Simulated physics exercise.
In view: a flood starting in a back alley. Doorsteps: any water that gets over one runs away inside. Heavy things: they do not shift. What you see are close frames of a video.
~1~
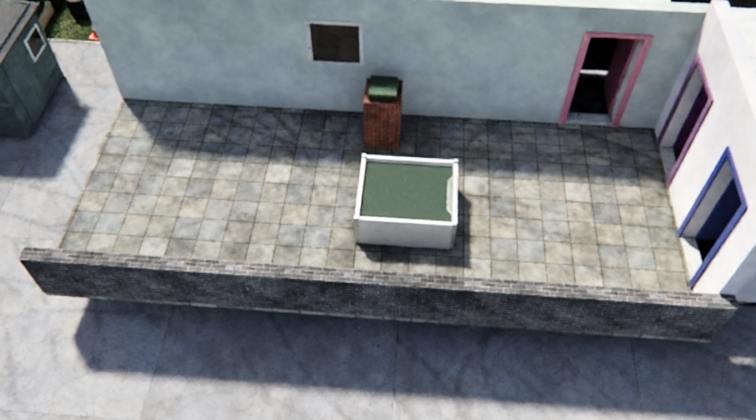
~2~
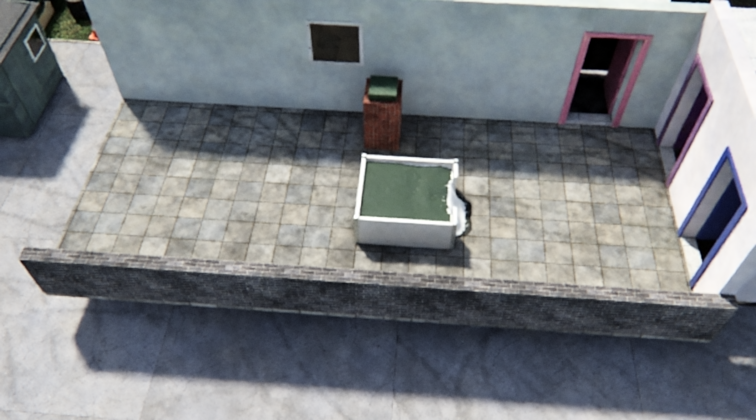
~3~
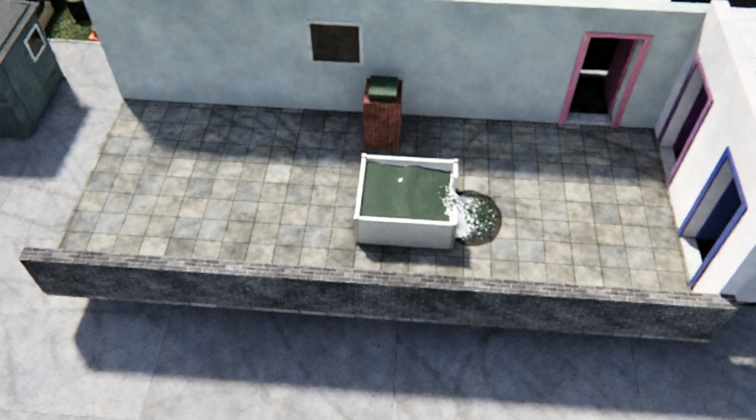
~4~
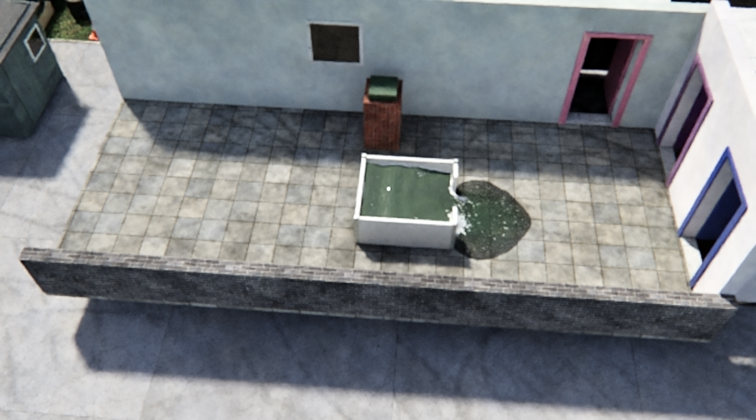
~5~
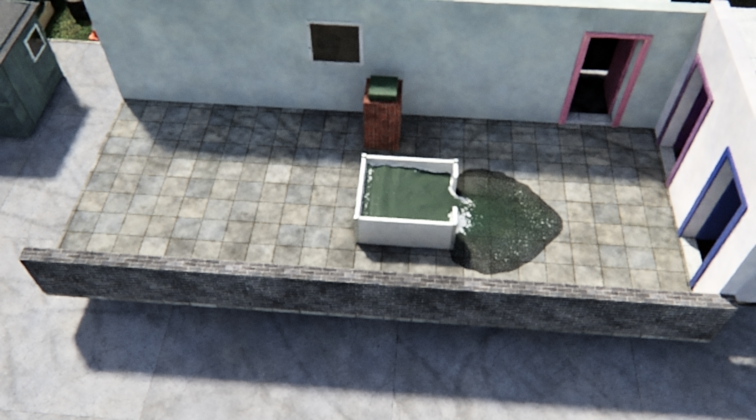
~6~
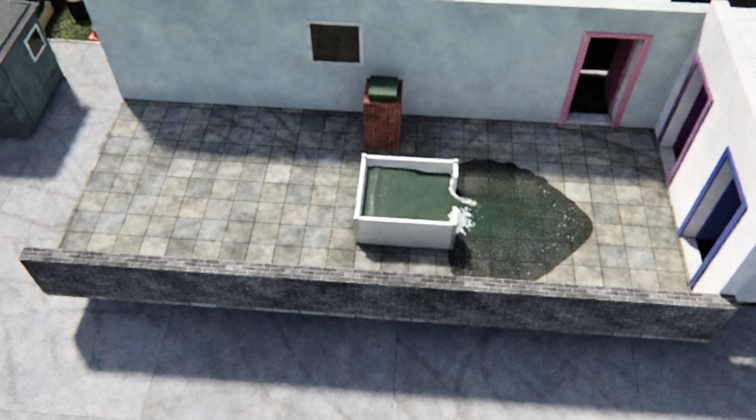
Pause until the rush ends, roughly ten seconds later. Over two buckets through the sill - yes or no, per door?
Pink door - no, purple door - yes, blue door - yes.
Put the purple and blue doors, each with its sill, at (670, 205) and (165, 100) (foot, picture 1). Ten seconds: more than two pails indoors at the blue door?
The blue door falls short.
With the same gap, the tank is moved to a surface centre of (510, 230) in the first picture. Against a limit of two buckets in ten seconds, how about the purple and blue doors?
Looking at each door, the purple one goes past the limit and the blue one goes past the limit.
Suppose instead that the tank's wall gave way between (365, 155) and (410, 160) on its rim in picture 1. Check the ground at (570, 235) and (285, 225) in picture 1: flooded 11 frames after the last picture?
Point one not reached; point two not reached.
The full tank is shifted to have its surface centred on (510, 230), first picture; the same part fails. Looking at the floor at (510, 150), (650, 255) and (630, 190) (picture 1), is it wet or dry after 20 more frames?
Spared, soaked, soaked.
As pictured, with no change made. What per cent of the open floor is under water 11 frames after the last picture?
It works out to about 35 in a hundred.
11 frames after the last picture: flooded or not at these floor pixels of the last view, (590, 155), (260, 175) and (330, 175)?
In that order: Flooded, dry, no water.
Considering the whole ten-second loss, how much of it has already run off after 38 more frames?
It comes to around 80 per cent.
A moment on, water covers 25 % of the floor; the pink door not reached, the purple door not reached, the blue door wet at the sill, nothing in.
Next, water covers 35 % of the floor; the pink door wet at the sill, nothing in, the purple door under two buckets in, the blue door under two buckets in.
Then, water covers 35 % of the floor; the pink door wet at the sill, nothing in, the purple door over two buckets in, the blue door over two buckets in.
Later, water covers 30 % of the floor; the pink door wet at the sill, nothing in, the purple door far over two buckets in, the blue door far over two buckets in.
In the end, water covers 45 % of the floor; the pink door wet at the sill, nothing in, the purple door far over two buckets in, the blue door far over two buckets in.
